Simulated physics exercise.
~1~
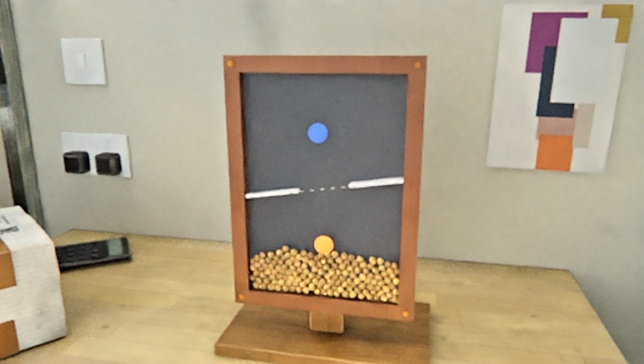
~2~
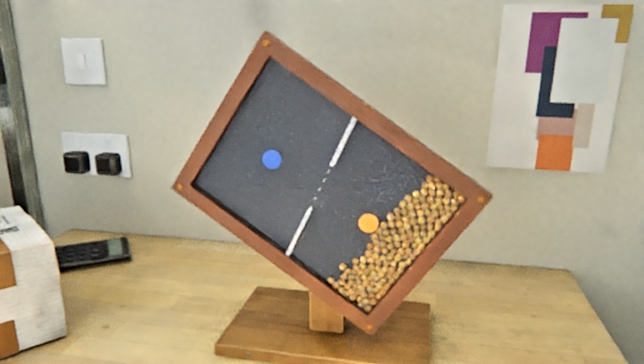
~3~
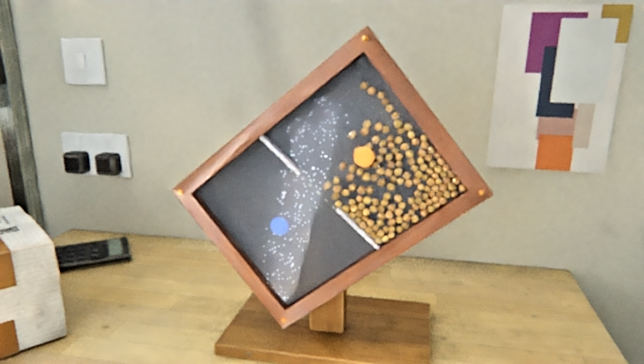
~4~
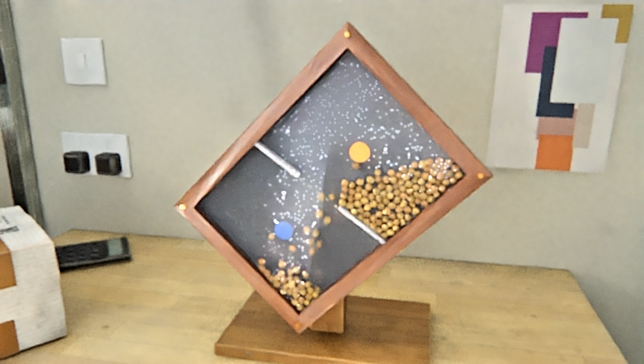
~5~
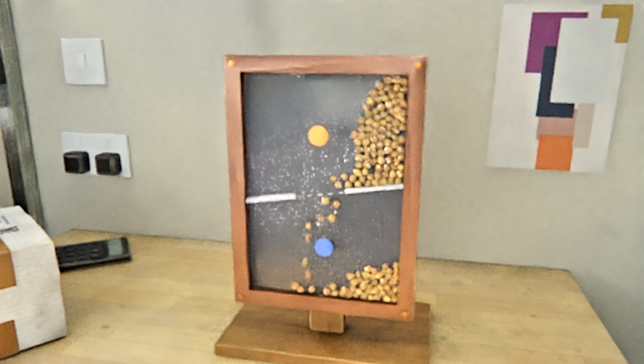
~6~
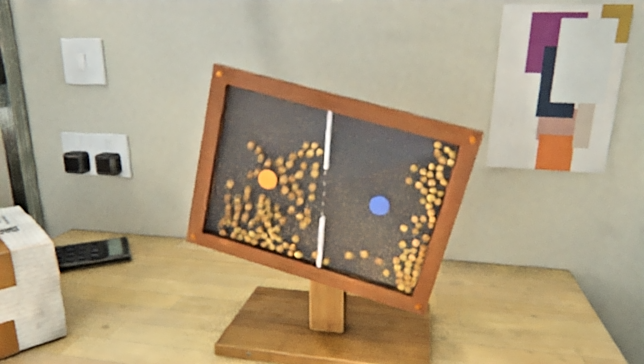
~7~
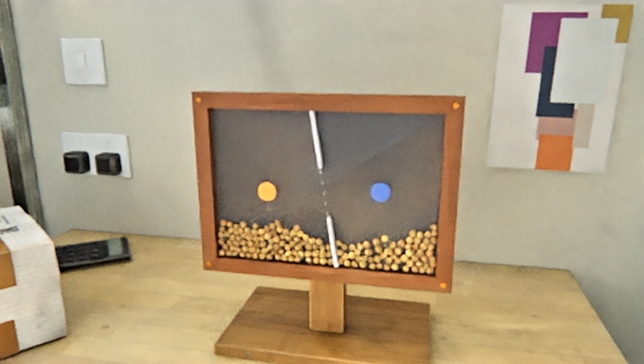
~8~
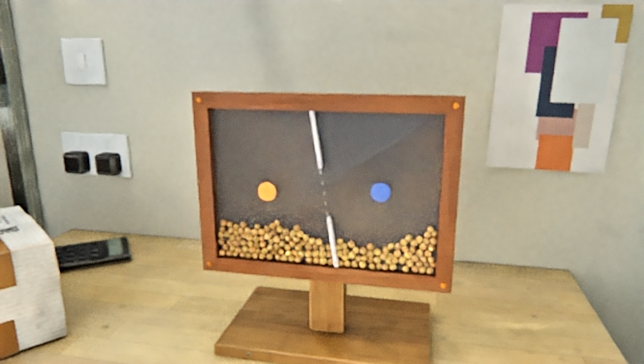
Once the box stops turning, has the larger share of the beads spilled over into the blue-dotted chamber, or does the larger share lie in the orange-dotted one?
The larger share lies in the orange-dotted chamber. The blue-dotted chamber ends up with a smaller but still sizeable part of the beads.
